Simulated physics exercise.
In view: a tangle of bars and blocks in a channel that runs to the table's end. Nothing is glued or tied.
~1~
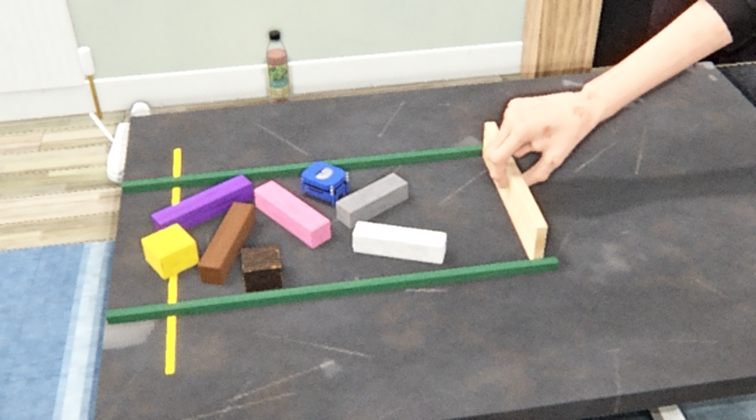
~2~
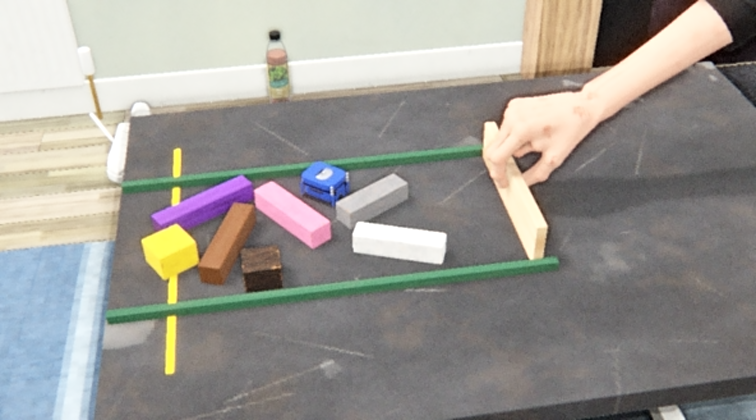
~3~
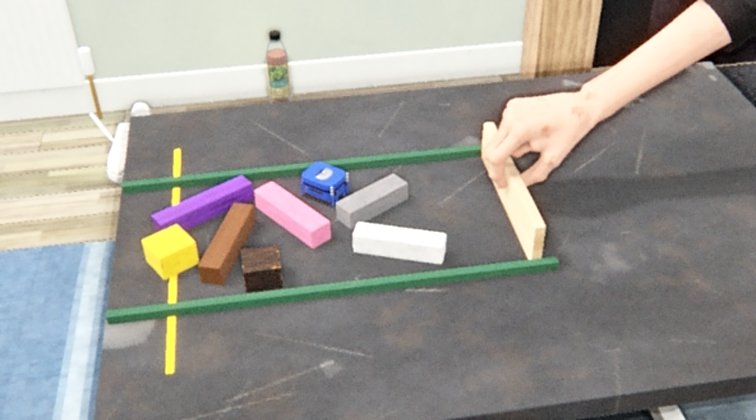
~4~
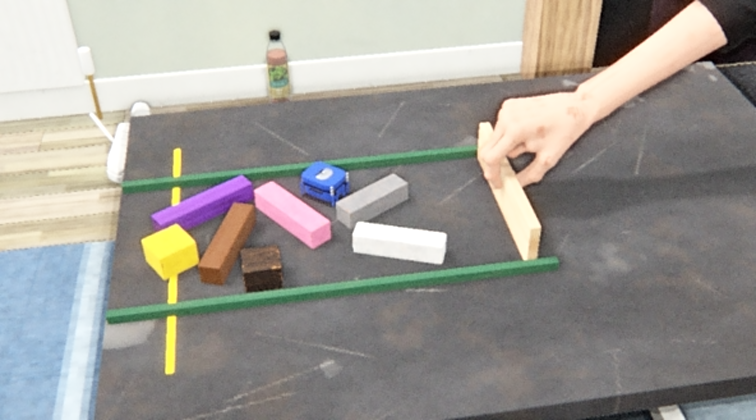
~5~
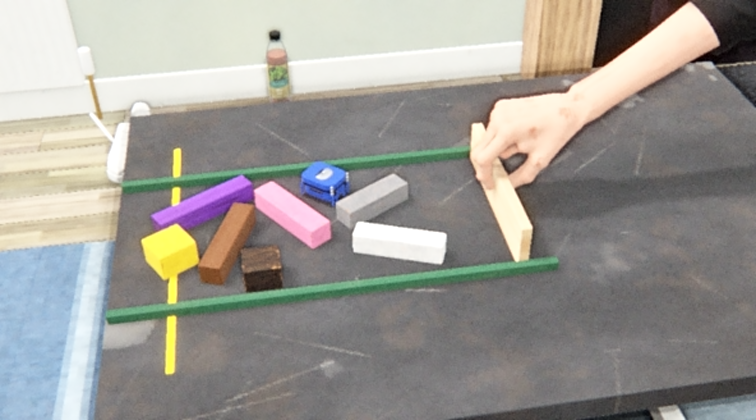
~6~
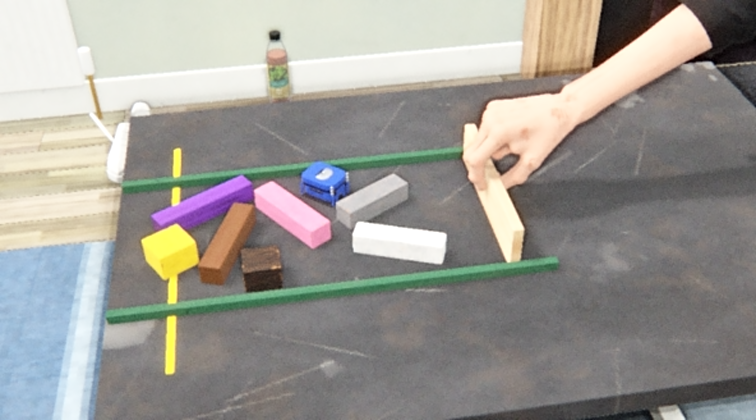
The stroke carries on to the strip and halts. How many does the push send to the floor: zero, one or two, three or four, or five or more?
In the end the number that fall off is three or four.
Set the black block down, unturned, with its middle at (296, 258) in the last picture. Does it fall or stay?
It does not fall.
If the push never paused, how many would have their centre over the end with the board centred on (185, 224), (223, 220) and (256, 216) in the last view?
The counts: 3, 1 and 0.
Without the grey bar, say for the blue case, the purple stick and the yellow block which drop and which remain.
The blue case does not fall, the purple stick tumbles off, the yellow block falls.
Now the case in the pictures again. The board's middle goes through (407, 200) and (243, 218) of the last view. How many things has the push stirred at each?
At the one place 2, at the other 8.
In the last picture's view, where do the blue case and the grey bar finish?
Near (160, 191) and (161, 237).
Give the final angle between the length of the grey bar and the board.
About 0°.
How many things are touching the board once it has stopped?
3 of them.
Soon after, none off yet; yellow block at rest near (171, 251); purple stick at rest near (204, 207); brown stick at rest near (228, 242).
At rest, the number that fall off is three or four; fallen, black block, brown stick, purple stick and yellow block.
